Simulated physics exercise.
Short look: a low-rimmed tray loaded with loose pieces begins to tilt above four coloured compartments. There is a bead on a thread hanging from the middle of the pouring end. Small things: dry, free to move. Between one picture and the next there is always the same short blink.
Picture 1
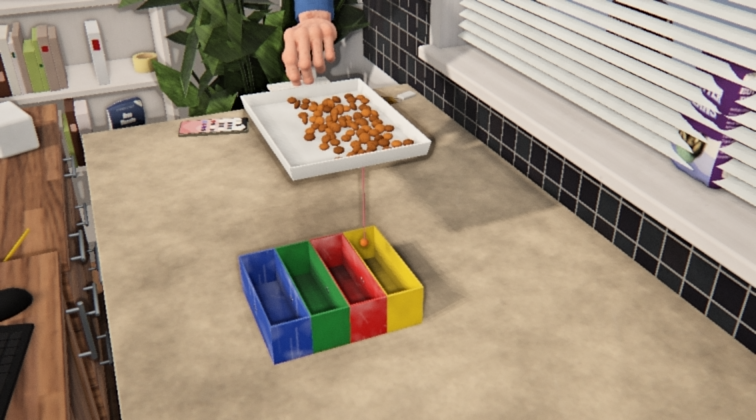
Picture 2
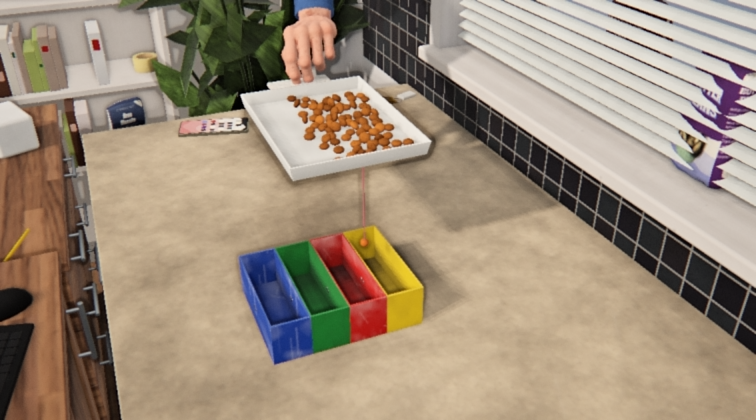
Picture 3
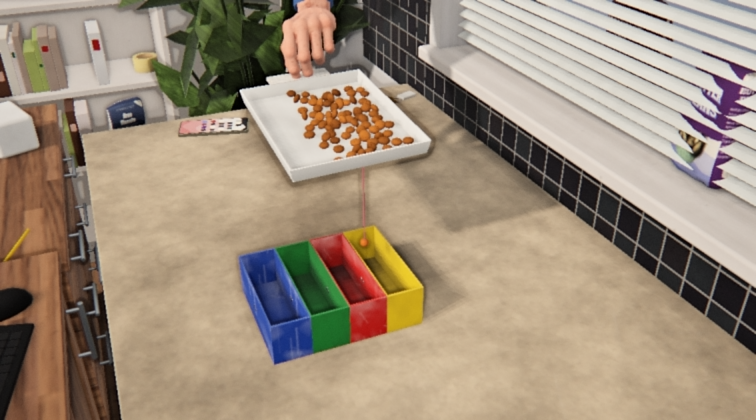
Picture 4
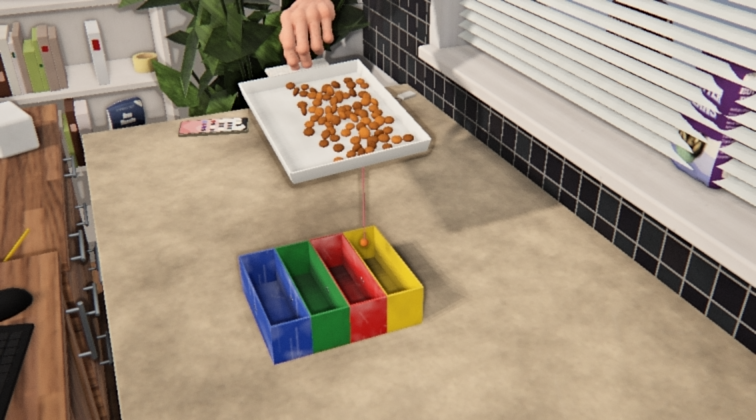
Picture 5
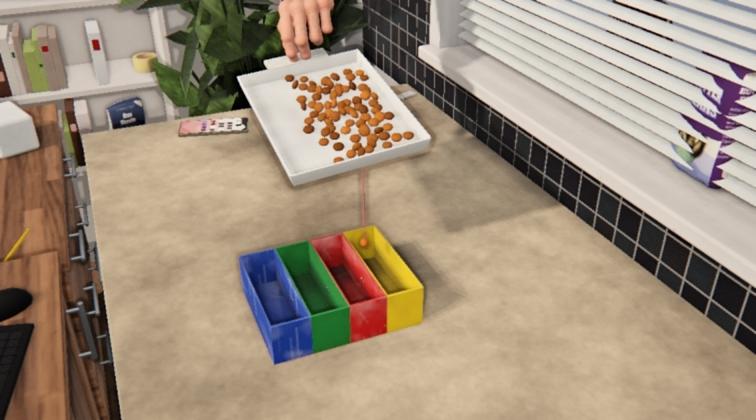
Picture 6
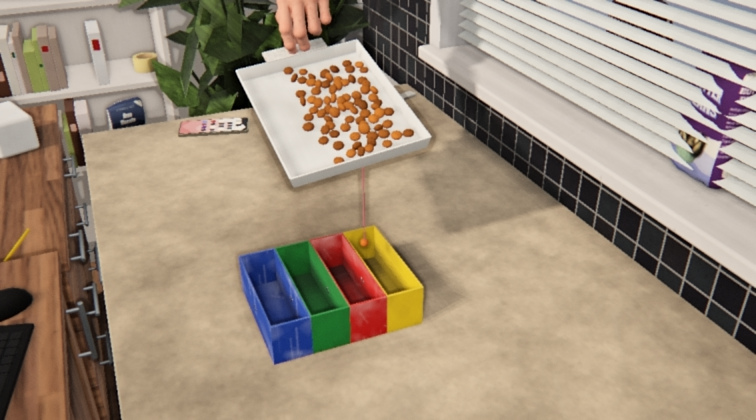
A hand slowly tilts a white tray of small brown pieces above four coloured compartments.
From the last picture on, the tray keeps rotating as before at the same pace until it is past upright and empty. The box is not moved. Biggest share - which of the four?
Green cell.
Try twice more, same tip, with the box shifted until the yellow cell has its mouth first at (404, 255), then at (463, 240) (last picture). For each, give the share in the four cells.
Result, in turn: 100 %, 10 %.
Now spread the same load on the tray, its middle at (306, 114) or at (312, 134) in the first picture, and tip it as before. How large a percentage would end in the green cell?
It would be roughly 70 per cent for the first and roughly 70 per cent for the second.
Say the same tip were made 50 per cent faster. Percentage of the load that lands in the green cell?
About 70 %.
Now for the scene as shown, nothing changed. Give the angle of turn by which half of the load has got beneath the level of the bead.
Roughly 100 degrees of tilt.
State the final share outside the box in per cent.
About 0 per cent.
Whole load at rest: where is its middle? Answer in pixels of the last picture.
Centre at rest: Close to (314, 309).
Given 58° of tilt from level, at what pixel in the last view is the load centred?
The middle of the load sits near (323, 151).
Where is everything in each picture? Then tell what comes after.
The first frame shows corners of the pouring end (293, 166) and (427, 141), level; middle of the load (350, 124), bits of cat kibble; bead on its thread (365, 242); blue cell (292, 337); green cell (331, 326); red cell (369, 316); yellow cell (405, 306).
The second frame shows corners of the pouring end (293, 167) and (427, 141), level; middle of the load (350, 123).
The third frame shows corners of the pouring end (293, 168) and (427, 140), tipped barely, lowest at the left corner; middle of the load (349, 120).
The fourth frame shows corners of the pouring end (293, 171) and (427, 138), tipped a little, lowest at the left corner; middle of the load (349, 115).
The fifth frame shows corners of the pouring end (293, 173) and (427, 137), tipped a little, lowest at the left corner; middle of the load (349, 110).
The sixth frame shows corners of the pouring end (293, 176) and (427, 136), tipped clearly, lowest at the left corner; middle of the load (349, 106); blue cell (292, 337); green cell (331, 326); red cell (369, 316); yellow cell (405, 306).
Just after the last frame, tray tipped steeply; every one on the tray.
A moment on, tray tipped right over; roughly half on the tray; roughly a quarter in the green cell; just a few in the blue cell; just a few in the red cell; just a few in the yellow cell; about a tenth falling or outside the box.
Further on, tray tipped past a quarter turn; roughly two thirds in the green cell; roughly a quarter in the red cell; about a tenth in the blue cell; just a few in the yellow cell.
When it is over, tray tipped past a quarter turn; roughly two thirds in the green cell; roughly a quarter in the red cell; about a tenth in the blue cell; just a few in the yellow cell.
